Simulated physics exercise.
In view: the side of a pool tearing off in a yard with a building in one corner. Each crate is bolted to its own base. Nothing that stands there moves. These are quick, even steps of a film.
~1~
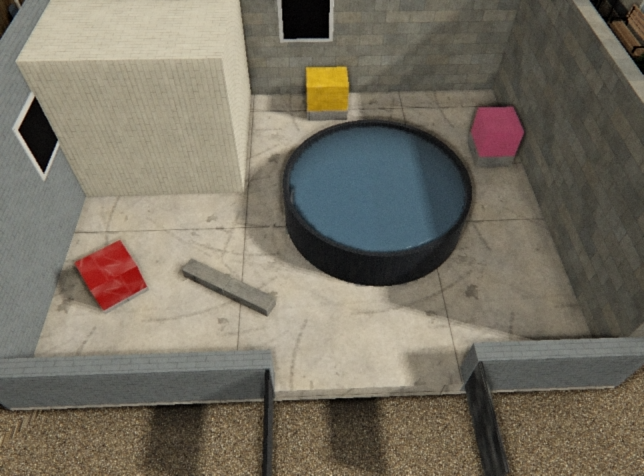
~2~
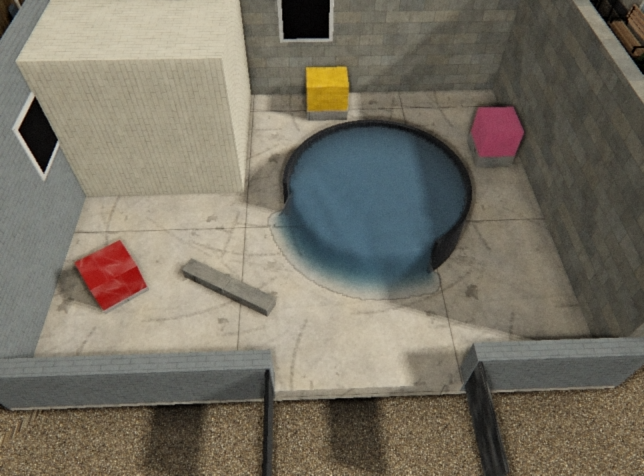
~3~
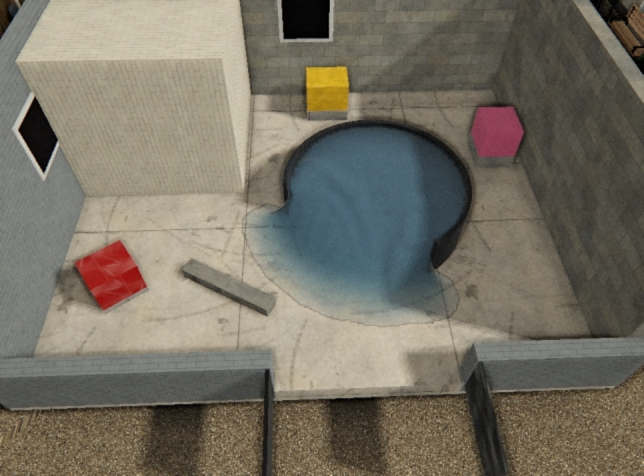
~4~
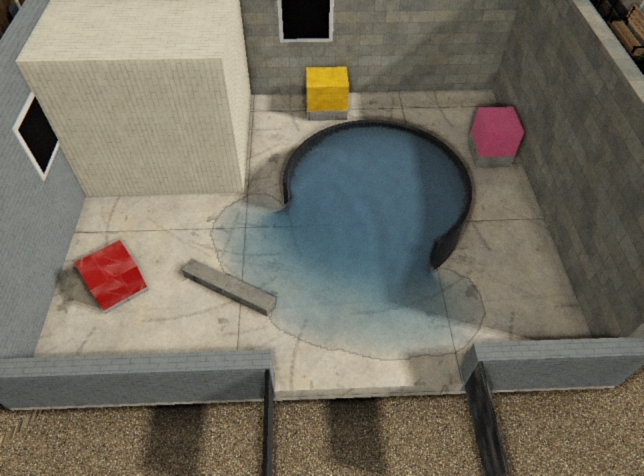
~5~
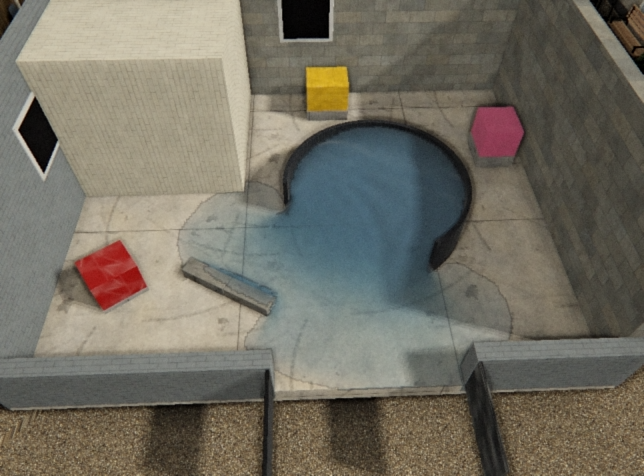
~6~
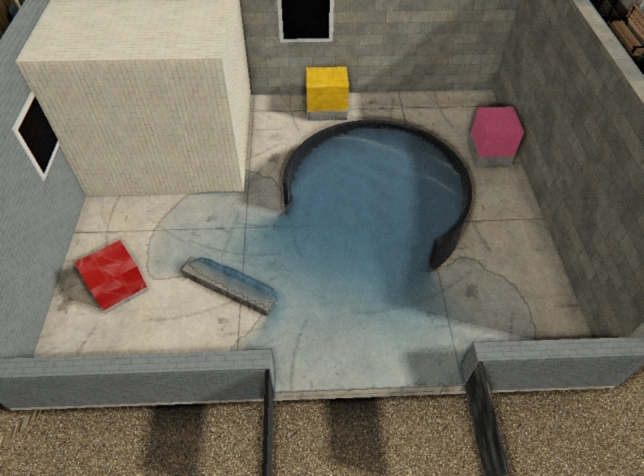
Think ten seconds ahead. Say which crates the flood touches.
In the end: The yellow crate keeps dry; the red crate is soaked; the pink crate keeps dry.
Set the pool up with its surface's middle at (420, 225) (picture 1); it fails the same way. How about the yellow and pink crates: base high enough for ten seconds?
Then: The yellow crate keeps dry, the pink crate escapes it.
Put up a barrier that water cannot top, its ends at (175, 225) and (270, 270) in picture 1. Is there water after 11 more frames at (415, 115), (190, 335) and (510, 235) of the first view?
One after the other: Dry, covered, dry.
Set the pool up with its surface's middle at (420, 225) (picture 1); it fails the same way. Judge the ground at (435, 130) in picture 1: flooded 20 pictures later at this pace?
Answer: Free of water.
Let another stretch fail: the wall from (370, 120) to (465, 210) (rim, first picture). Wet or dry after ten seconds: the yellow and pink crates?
One by one: The yellow crate takes water, the pink crate is soaked.
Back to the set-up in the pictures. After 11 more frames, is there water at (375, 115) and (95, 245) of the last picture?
As listed: Clear, covered.
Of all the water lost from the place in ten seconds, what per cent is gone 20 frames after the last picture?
Roughly 65 per cent.
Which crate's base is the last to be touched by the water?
It is the crate marked yellow.
A moment on, water covers 45 % of the floor; the yellow crate not reached, the red crate water round its plinth, the pink crate not reached.
Next, water covers 50 % of the floor; the yellow crate not reached, the red crate water round its plinth, the pink crate not reached.
Then, water covers 60 % of the floor; the yellow crate not reached, the red crate water round its plinth, the pink crate water round its plinth.
Later, water covers 65 % of the floor; the yellow crate not reached, the red crate water round its plinth, the pink crate water round its plinth.
In the end, water covers 85 % of the floor; the yellow crate stayed above the water, the red crate was topped, the pink crate stayed above the water.
